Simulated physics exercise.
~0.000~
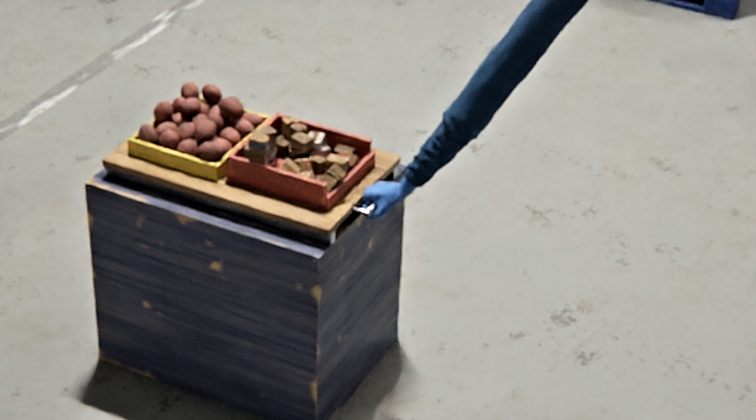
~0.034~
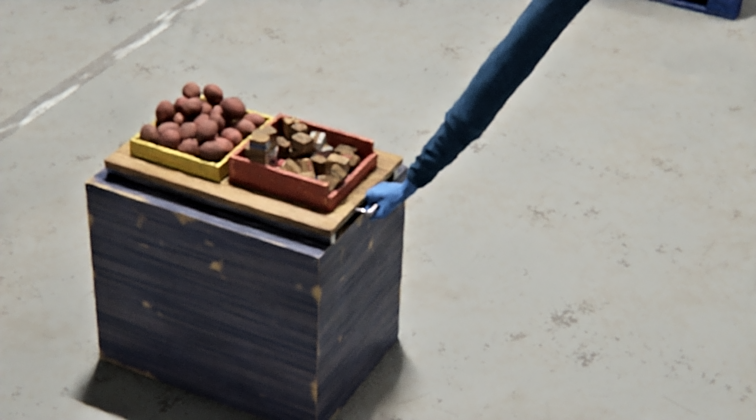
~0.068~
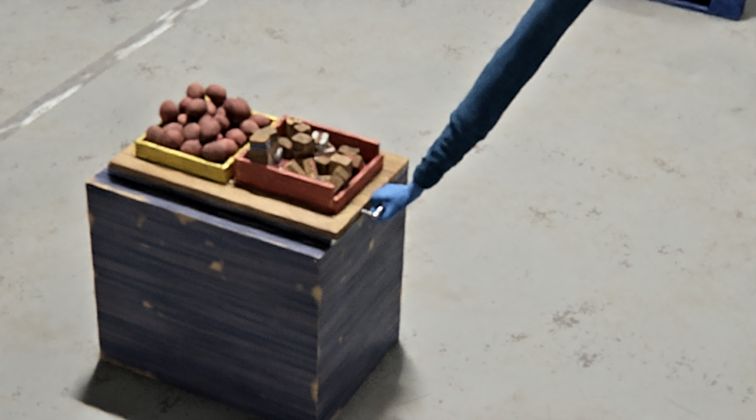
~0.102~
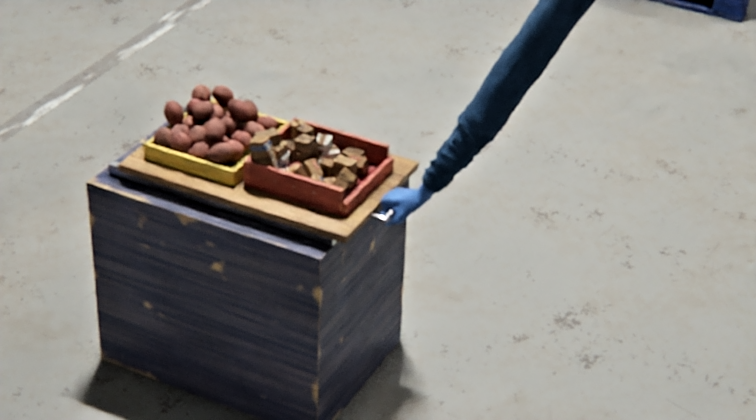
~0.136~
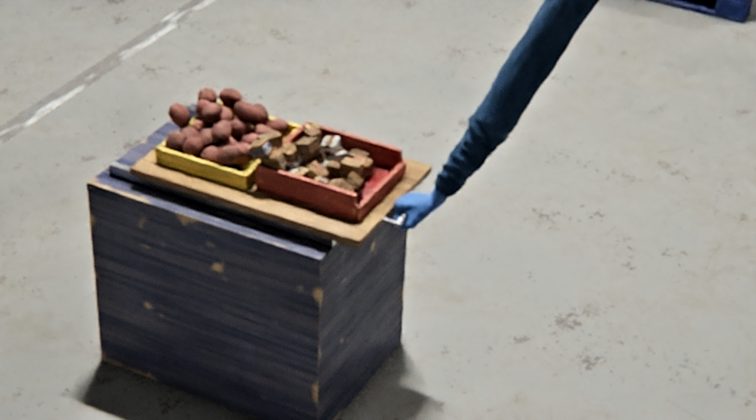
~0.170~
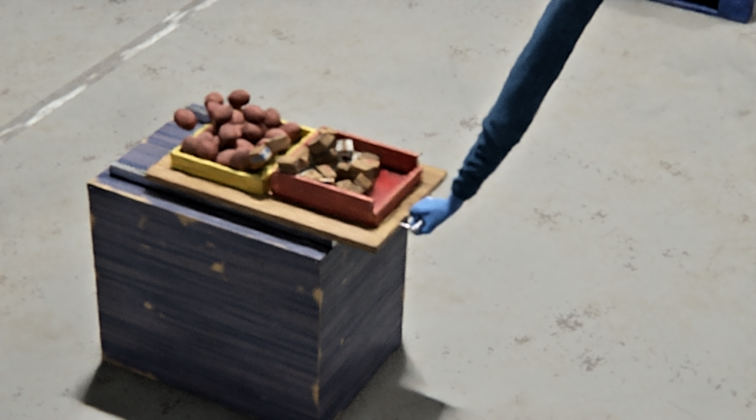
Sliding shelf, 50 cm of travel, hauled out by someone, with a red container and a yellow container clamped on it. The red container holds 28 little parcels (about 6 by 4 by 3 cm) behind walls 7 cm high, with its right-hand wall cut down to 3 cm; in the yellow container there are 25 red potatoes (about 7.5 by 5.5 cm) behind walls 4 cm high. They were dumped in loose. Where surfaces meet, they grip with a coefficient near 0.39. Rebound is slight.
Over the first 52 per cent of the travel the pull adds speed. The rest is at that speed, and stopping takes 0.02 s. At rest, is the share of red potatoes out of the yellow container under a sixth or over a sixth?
Over a sixth.
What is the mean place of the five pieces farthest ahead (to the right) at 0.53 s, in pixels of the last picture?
They are centred near (540, 229).
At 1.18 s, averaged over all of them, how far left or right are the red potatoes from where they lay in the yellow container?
On average they end up some 10 cm further left.
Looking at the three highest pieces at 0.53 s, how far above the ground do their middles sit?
Mean height: Some 90 cm.
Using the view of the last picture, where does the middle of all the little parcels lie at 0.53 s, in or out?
Somewhere around pixel (487, 214).
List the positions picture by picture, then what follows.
In the first picture (we follow the rim corner now nearest the camera), yellow container at (214, 164); red container at (326, 184); shelf out by 0 cm; nothing out yet.
The second picture shows yellow container at (216, 165); red container at (328, 185); shelf out by 1 cm.
The third picture shows yellow container at (221, 166); red container at (334, 187); shelf out by 2 cm.
The fourth picture shows yellow container at (231, 170); red container at (343, 190); shelf out by 5 cm.
The fifth picture shows yellow container at (243, 174); red container at (356, 195); shelf out by 9 cm; 3 out, the lowest potato at (208, 98).
The sixth picture shows yellow container at (259, 179); red container at (373, 200); shelf out by 14 cm; 4 out, the lowest potato at (214, 102).
After 0.33 s, the shelf hits its stop.
After 0.41 s, 4 of 28 out of the red container and 6 of 25 out of the yellow container.
After 0.53 s, 6 of 28 out of the red container and 7 of 25 out of the yellow container.
After 0.75 s, 8 of 28 out of the red container and 9 of 25 out of the yellow container.
Final count (at 1.18 s), 8 of 28 out of the red container and 10 of 25 out of the yellow container. Asked share, 10 of 25, 40 per cent.
